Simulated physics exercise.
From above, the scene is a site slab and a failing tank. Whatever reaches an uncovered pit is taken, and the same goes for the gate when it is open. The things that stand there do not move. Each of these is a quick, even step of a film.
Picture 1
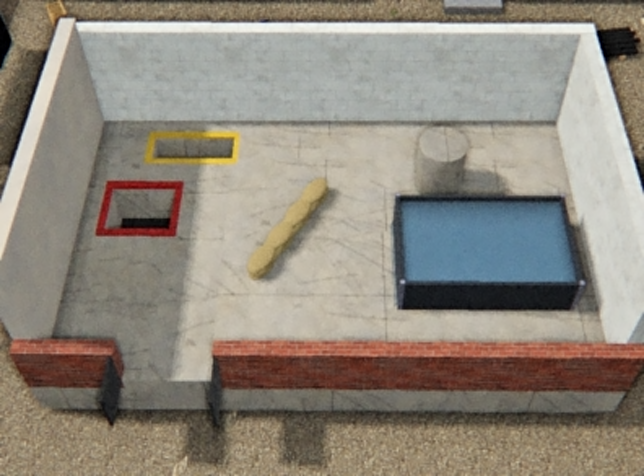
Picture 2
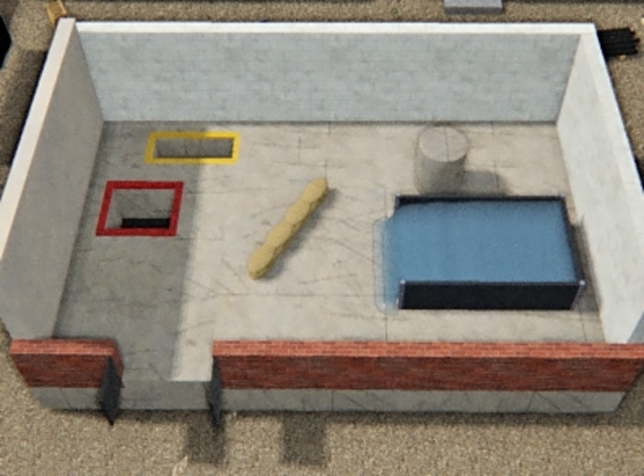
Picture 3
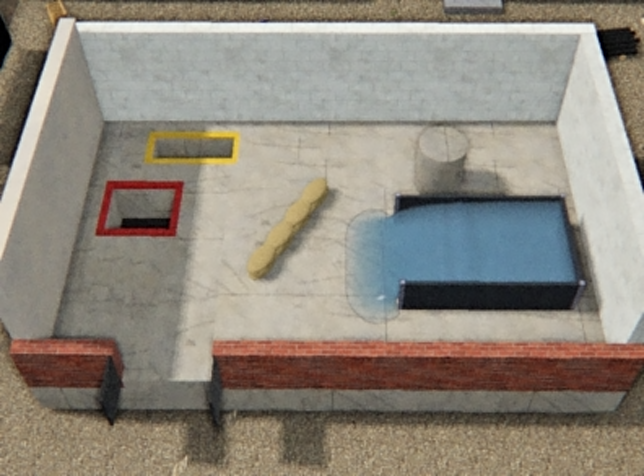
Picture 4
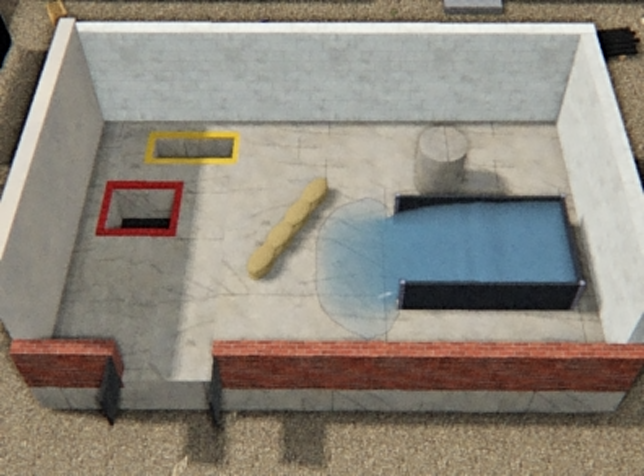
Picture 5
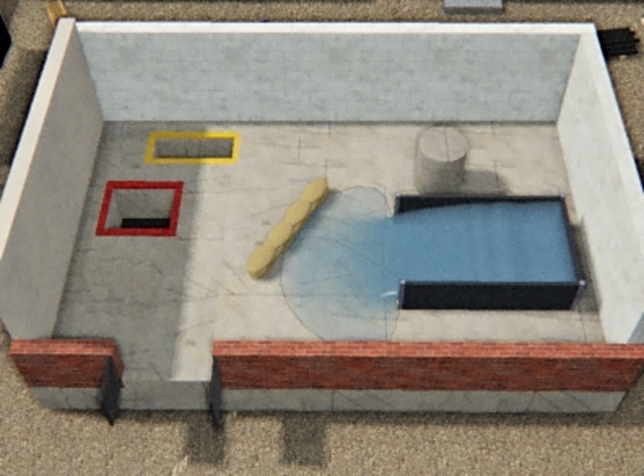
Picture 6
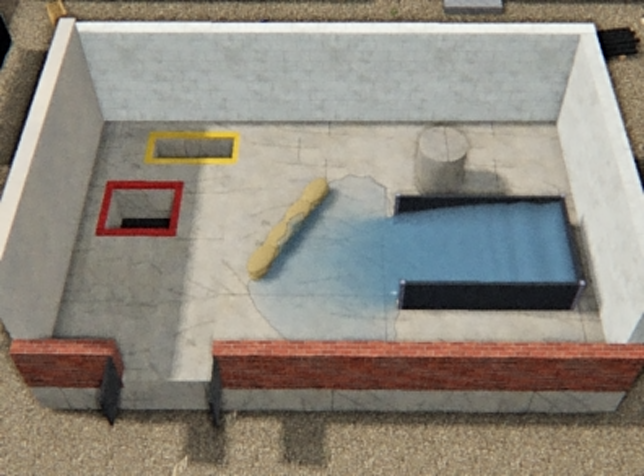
To begin with, a dark-walled tank of blue water stands full and still on the right of a walled concrete slab. Its left side gives way and water pours out leftward, fanning across the floor until it meets the tan lumpy barrier and spreads around its lower end.
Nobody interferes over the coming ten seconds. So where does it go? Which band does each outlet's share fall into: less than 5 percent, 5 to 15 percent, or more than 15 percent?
The gate carries off upward of fifteen per cent, the yellow pit carries off five to fifteen per cent, the red pit carries off five to fifteen per cent.
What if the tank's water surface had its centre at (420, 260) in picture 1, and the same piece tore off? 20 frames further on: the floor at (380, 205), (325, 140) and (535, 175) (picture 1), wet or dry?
So, first one got wet, second one stays dry, third one stays dry.
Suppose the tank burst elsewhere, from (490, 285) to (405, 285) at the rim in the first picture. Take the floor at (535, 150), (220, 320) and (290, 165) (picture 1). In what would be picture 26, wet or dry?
Spot by spot: Soaked through, then soaked through, then unaffected.
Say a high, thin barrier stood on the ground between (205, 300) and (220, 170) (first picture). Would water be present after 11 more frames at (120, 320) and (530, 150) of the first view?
Swamped, then spared.
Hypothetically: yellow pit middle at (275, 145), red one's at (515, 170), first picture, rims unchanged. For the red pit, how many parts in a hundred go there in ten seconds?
Note: Red pit, 2 percent.
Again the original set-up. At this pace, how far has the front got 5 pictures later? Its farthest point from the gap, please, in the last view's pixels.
Farthest reach: (118, 305).
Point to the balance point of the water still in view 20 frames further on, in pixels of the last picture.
I'd say near (325, 273).
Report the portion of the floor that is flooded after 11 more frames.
Estimated share: About 45 %.
A moment on, water covers 25 % of the floor; the gate 0 %, the yellow pit 0 %, the red pit 0 %.
Next, water covers 45 % of the floor; the gate 2 %, the yellow pit 0 %, the red pit 0 %.
Then, water covers 50 % of the floor; the gate 8 %, the yellow pit 0 %, the red pit 0 %.
Later, water covers 85 % of the floor; the gate 13 %, the yellow pit 2 %, the red pit 4 %.
In the end, water covers 95 % of the floor; the gate 17 %, the yellow pit 8 %, the red pit 8 %.
